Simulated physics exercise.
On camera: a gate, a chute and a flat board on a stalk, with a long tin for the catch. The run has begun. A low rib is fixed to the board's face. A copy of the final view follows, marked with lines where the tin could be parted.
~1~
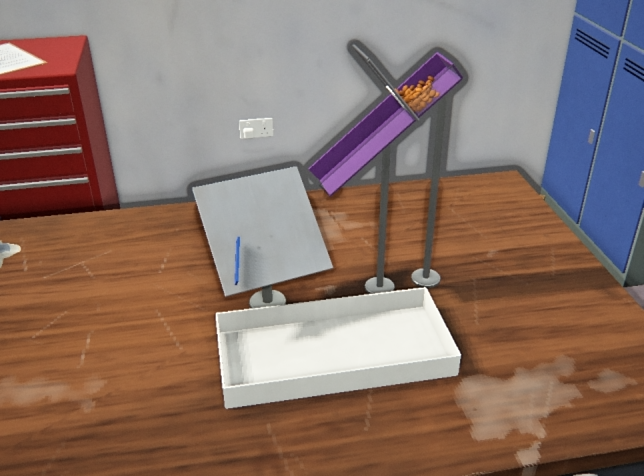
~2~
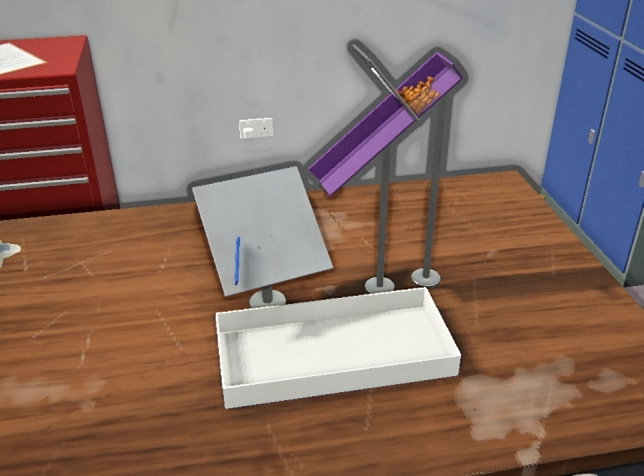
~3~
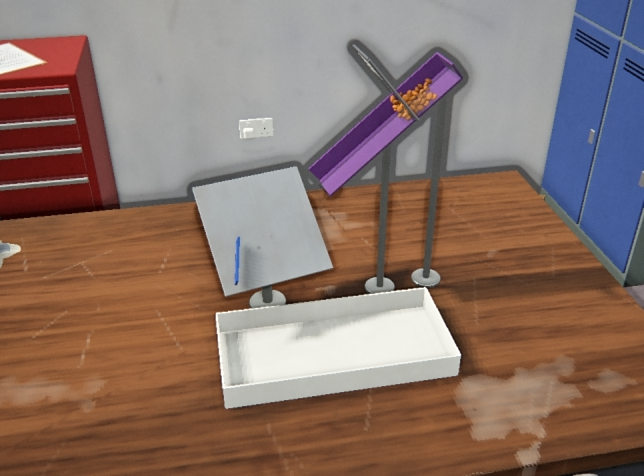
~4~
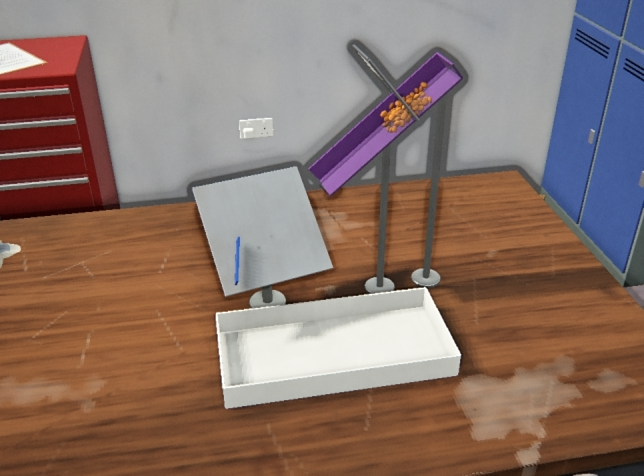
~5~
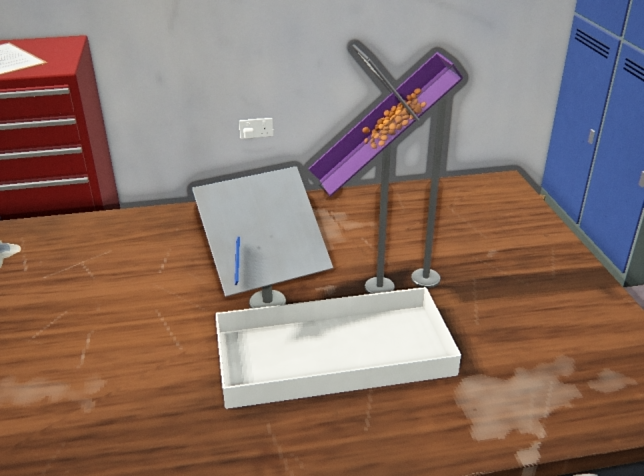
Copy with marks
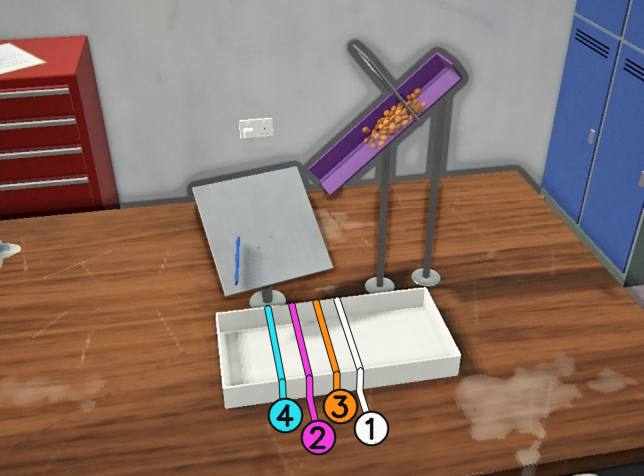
On a wooden workbench, small orange bits slide down a sloping purple chute toward the left.
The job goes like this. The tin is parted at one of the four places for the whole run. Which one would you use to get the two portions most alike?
Go for 4.
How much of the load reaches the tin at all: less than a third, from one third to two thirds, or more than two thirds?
About that: More than two thirds.
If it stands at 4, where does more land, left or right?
The left side.
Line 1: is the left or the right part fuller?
Left.
On the marked copy, line 1 crosses the front rim at (360, 369); line 2 crosses the front rim at (309, 376); line 3 crosses the front rim at (336, 372); line 4 crosses the front rim at (282, 380).
If 1 is chosen, of what is caught, the whole lot on the left of the divider, none at all on the right.
If 2 is chosen, of what is caught, the bulk on the left of the divider, a small share on the right.
If 3 is chosen, of what is caught, all but a few on the left of the divider, only a few on the right.
If 4 is chosen, of what is caught, close to two thirds on the left of the divider, close to a third on the right.
